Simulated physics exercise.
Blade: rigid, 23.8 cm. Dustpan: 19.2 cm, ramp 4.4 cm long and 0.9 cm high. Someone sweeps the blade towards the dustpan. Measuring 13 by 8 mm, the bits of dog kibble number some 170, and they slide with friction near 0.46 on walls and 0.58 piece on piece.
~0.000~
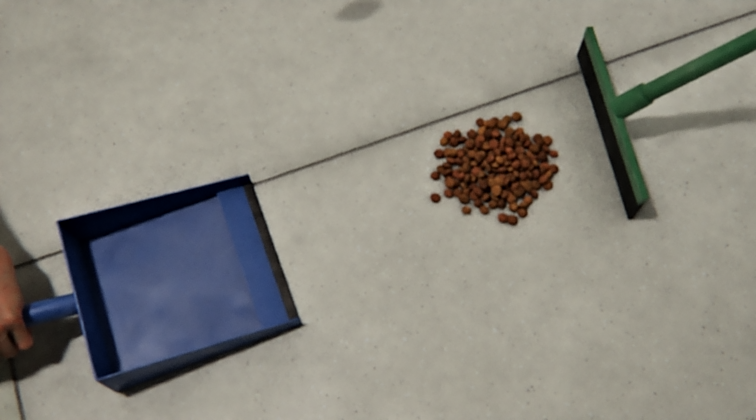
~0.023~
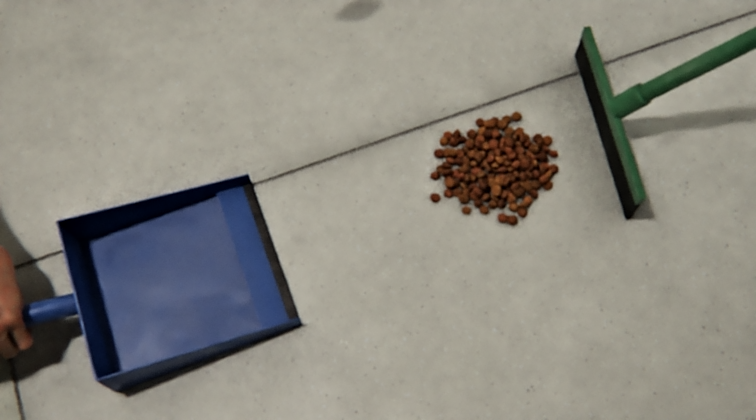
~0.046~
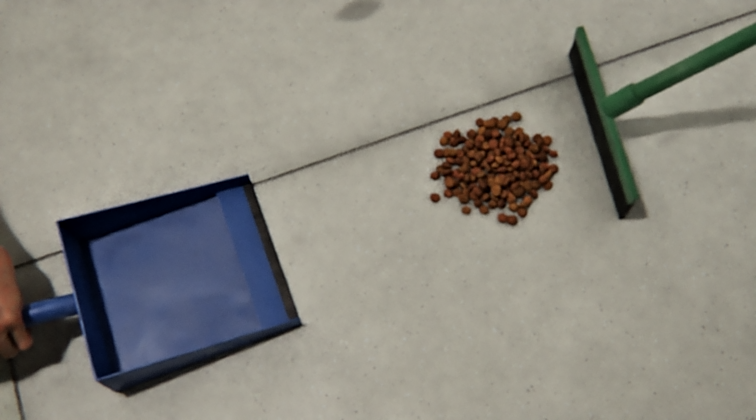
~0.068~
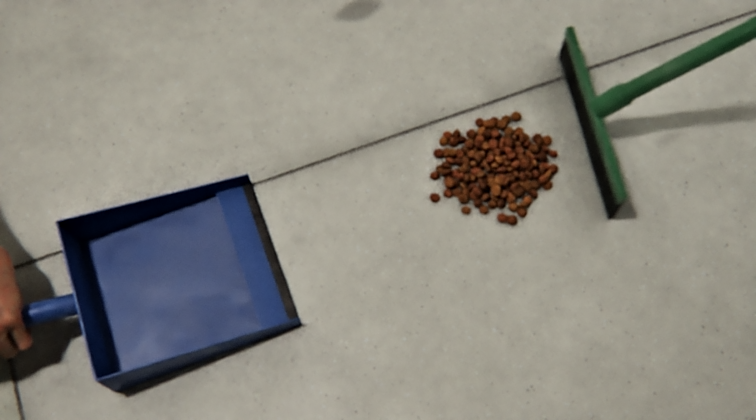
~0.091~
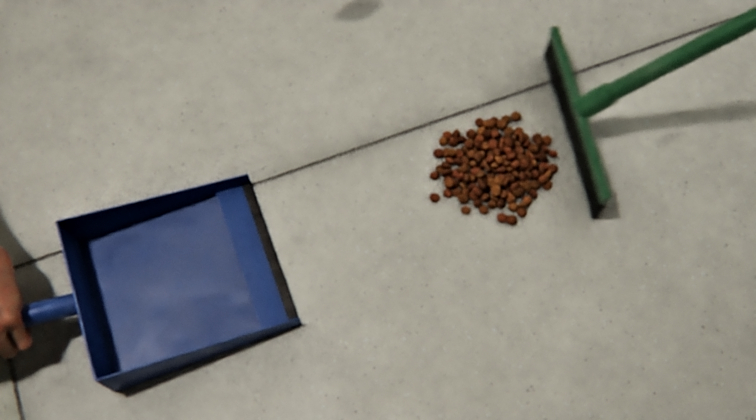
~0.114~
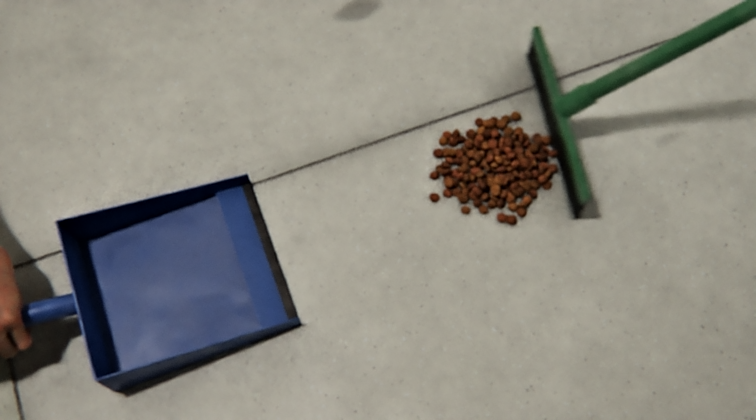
A hand at the left edge grips the handle of a blue dustpan lying on a pale grey floor crossed by thin dark lines, seen from above at a slight tilt. To the right of the pan sits a loose pile of reddish-brown kibble, with a green, dark-edged blade on a green handle beyond it. The blade slides left, slowly then faster, up to the pile's right edge, while the pan, kibble and camera stay still.
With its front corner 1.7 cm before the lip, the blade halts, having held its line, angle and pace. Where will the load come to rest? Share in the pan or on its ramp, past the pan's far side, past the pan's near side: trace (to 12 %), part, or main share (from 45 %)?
Pan part, far side main share, near side trace.
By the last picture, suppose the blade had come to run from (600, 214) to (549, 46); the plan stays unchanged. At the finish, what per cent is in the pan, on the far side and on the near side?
Pan 30 % / far 20 % / near 0 %.
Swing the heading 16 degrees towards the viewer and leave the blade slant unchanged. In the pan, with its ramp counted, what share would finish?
Result: Close to 35 %, ramp counted.
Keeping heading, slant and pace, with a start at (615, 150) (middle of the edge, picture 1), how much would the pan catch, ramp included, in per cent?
Roughly 25 percent, ramp included.
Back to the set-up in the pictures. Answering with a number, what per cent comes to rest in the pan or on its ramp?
20 %.
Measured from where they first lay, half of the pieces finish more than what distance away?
It works out to roughly 34 cm.
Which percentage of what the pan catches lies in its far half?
Estimate: Close to 90 %.
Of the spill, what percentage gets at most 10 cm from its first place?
Some 0 per cent.
Then, at 0.30 s, middle of the blade 20 cm from the lip; 0 % over the lip, far side 15 %, near side 0 %.
After 0.42 s, middle of the blade 9 cm from the lip; 0 % over the lip, far side 40 %, near side 0 %.
Then, at 0.67 s, middle of the blade 4 cm from the lip; 20 % over the lip, far side 55 %, near side 0 %.
At rest (1.4 s), pan 20 %, far side 55 %, near side 0 %, in front of the lip or behind the blade 25 %.
